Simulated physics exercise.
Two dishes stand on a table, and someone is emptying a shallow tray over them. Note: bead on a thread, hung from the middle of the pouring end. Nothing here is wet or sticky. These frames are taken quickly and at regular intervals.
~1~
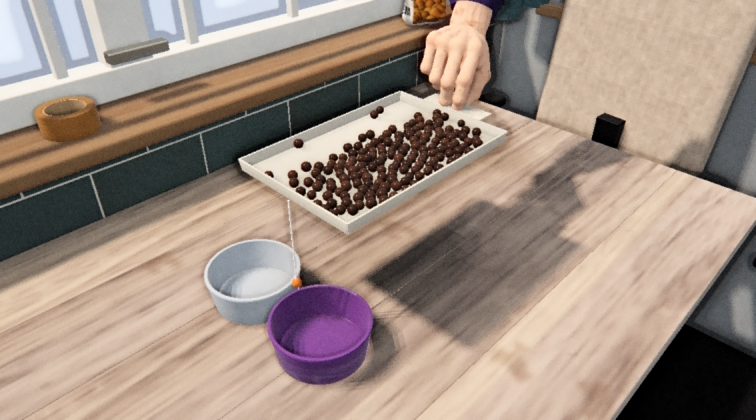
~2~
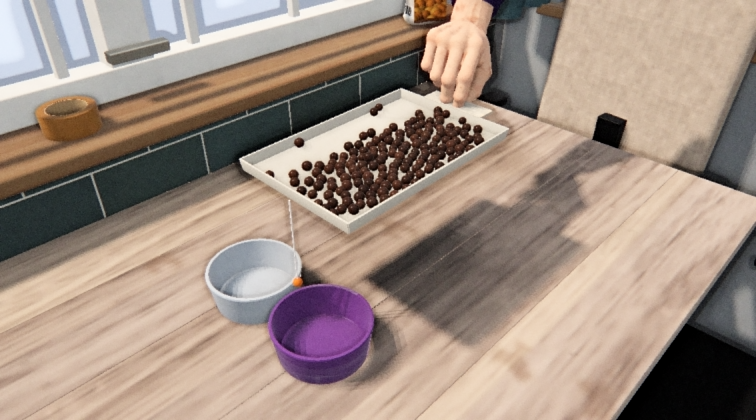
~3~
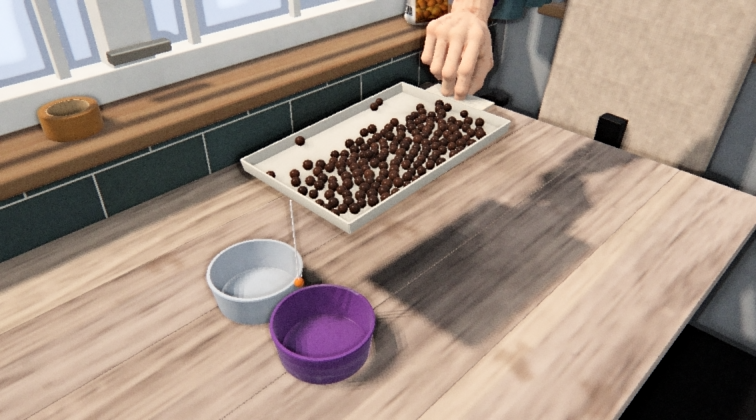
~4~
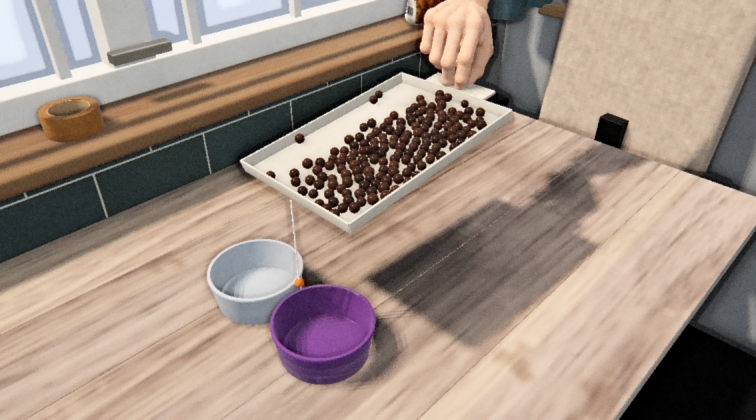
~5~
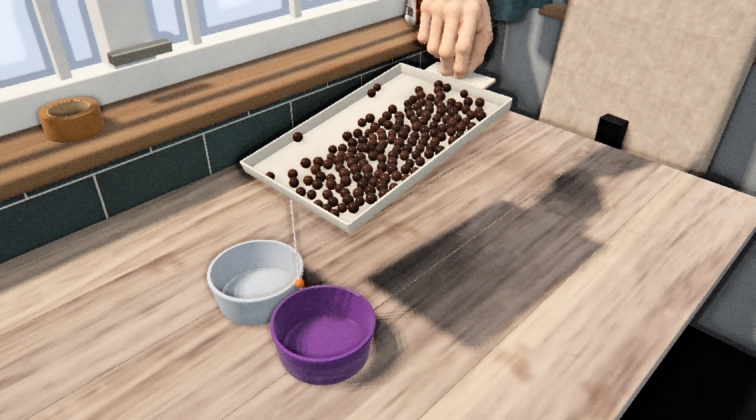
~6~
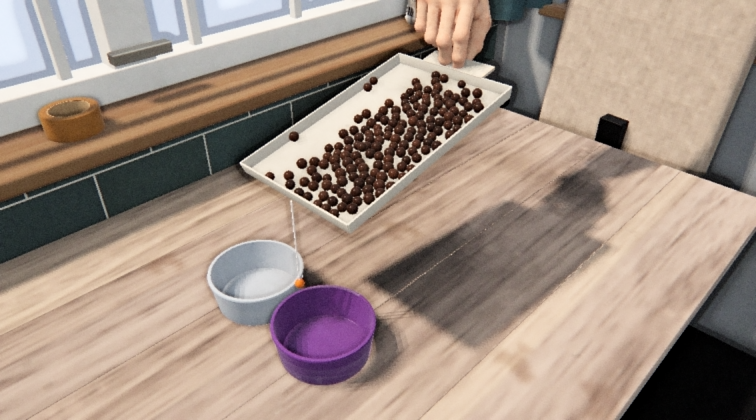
A hand slowly raised the far end of a shallow white tray, tilting it toward a pale blue dish and a purple one on a wooden table, and some chocolate balls began shifting slightly.
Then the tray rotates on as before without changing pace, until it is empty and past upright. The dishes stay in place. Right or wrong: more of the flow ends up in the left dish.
Right.
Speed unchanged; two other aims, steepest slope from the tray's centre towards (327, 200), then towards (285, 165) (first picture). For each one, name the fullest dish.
Try 1: The right-side dish; try 2: The left-side dish.
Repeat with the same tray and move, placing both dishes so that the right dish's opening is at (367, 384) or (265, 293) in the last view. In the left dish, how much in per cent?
In order: 30 percent and 0 percent.
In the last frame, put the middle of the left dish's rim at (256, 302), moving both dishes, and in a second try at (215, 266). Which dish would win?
In the first try it's the left-side dish, and in the second it's the right-side dish.
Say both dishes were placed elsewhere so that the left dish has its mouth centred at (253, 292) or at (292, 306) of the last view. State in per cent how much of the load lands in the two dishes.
70 per cent, then 30 per cent.
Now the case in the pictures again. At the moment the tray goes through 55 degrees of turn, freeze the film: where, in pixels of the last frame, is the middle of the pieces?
The load is centred near (312, 145).
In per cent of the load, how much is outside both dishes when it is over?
Near 60 in a hundred.
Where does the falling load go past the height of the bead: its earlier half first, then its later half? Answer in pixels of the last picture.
Points: About (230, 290), then about (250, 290).
Shortly afterwards, tray tipped steeply; all but a few on the tray; only a few in the left dish; only a few in the air.
Next, tray tipped right over; near a quarter on the tray; only a few in the right dish; a little in the left dish; near a quarter outside both; near a third in the air.
Some moments later, tray tipped past a quarter turn; a little in the right dish; near a third in the left dish; near two thirds outside both.
In the end, tray tipped past a quarter turn; a little in the right dish; near a third in the left dish; near two thirds outside both.
